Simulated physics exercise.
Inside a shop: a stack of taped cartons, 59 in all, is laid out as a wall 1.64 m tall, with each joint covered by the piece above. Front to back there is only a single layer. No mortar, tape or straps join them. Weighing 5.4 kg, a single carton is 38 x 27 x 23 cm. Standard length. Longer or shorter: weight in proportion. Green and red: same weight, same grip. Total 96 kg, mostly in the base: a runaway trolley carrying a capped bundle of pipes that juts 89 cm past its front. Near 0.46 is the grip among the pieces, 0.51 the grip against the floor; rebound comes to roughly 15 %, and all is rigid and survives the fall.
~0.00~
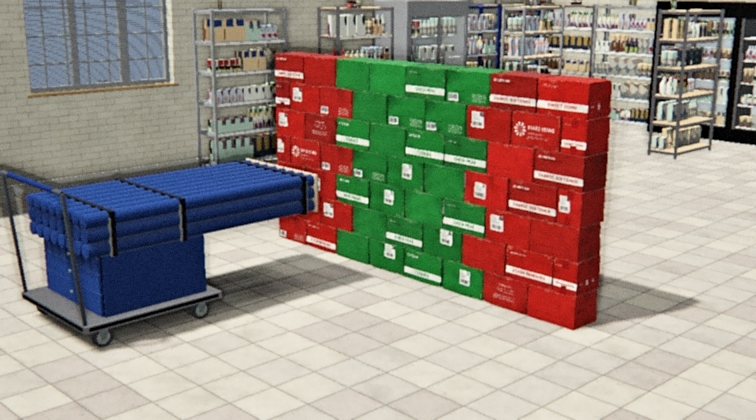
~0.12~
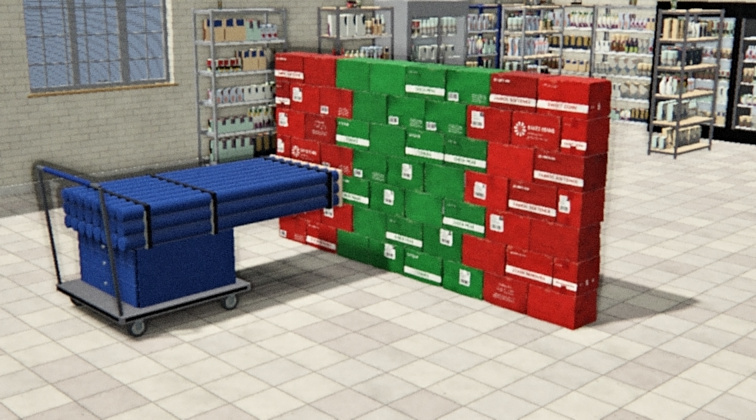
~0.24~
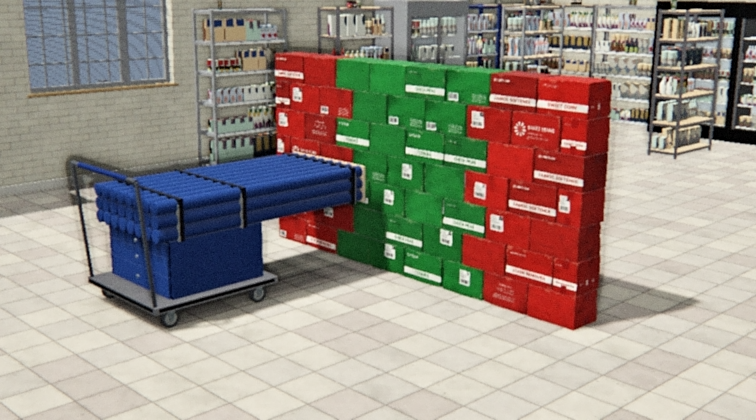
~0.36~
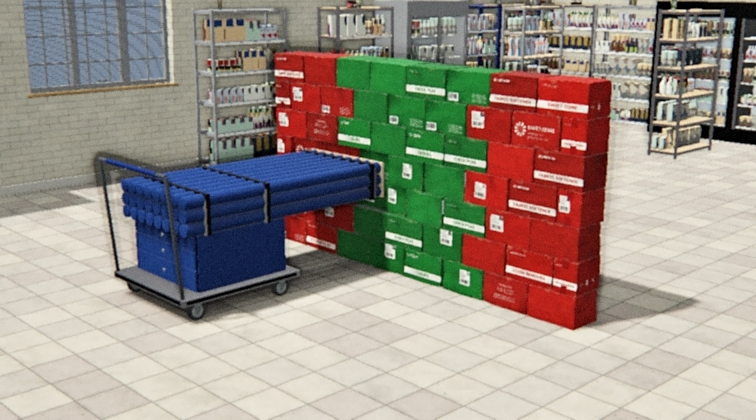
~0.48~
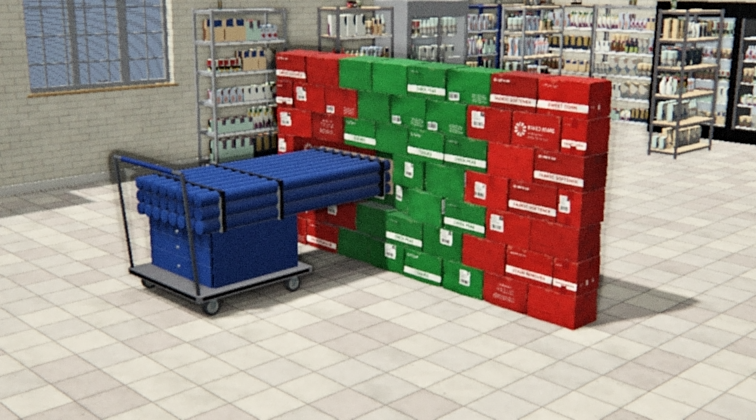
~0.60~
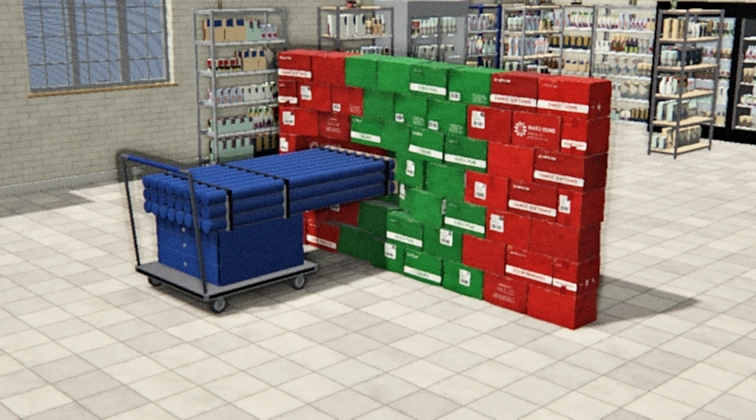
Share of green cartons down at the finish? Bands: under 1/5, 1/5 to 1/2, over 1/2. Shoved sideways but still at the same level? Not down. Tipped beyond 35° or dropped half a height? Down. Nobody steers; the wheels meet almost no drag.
Over 1/2.
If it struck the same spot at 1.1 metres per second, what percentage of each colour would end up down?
Red 0%, green 0%.
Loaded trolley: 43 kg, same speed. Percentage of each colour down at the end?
You'd get red at 0 and green at 0 per cent down.
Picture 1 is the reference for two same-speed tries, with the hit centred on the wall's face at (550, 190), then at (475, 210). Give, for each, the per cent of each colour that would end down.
Down by colour - red: 40%, then 30%; green: 20%, then 60%.
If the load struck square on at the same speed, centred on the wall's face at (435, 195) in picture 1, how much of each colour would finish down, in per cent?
For red it's 20 per cent, for green 80 per cent.
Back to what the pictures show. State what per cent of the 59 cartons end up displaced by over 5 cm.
45 %.
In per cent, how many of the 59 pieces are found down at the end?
The share is about 45 in a hundred.
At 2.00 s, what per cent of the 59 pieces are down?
By then, 45 per cent.
By 1.08 s, load 31 cm past the wall's line, still rolling; none of the 25 green cartons down (0 of 59 in all colours); top green carton tilted 14°; top red carton tilted 13°.
By 1.48 s, load 34 cm past the wall's line, stopped; 13 of the 25 green cartons down (24 of 59 in all colours); top green carton tilted 34°, 18 cm lower; top red carton tilted 15°, 42 cm lower.
By 2.00 s, load 34 cm past the wall's line, stopped; 16 of the 25 green cartons down (27 of 59 in all colours); top green carton on its side; top red carton upside down.
When it is over (3.5 s), load 34 cm past the wall's line, stopped; 16 of the 25 green cartons down (27 of 59 in all colours); top green carton upside down; top red carton on its side. That is 64 per cent. In pixels of the last frame, middles, top green carton near (698, 253), top red carton near (519, 175).
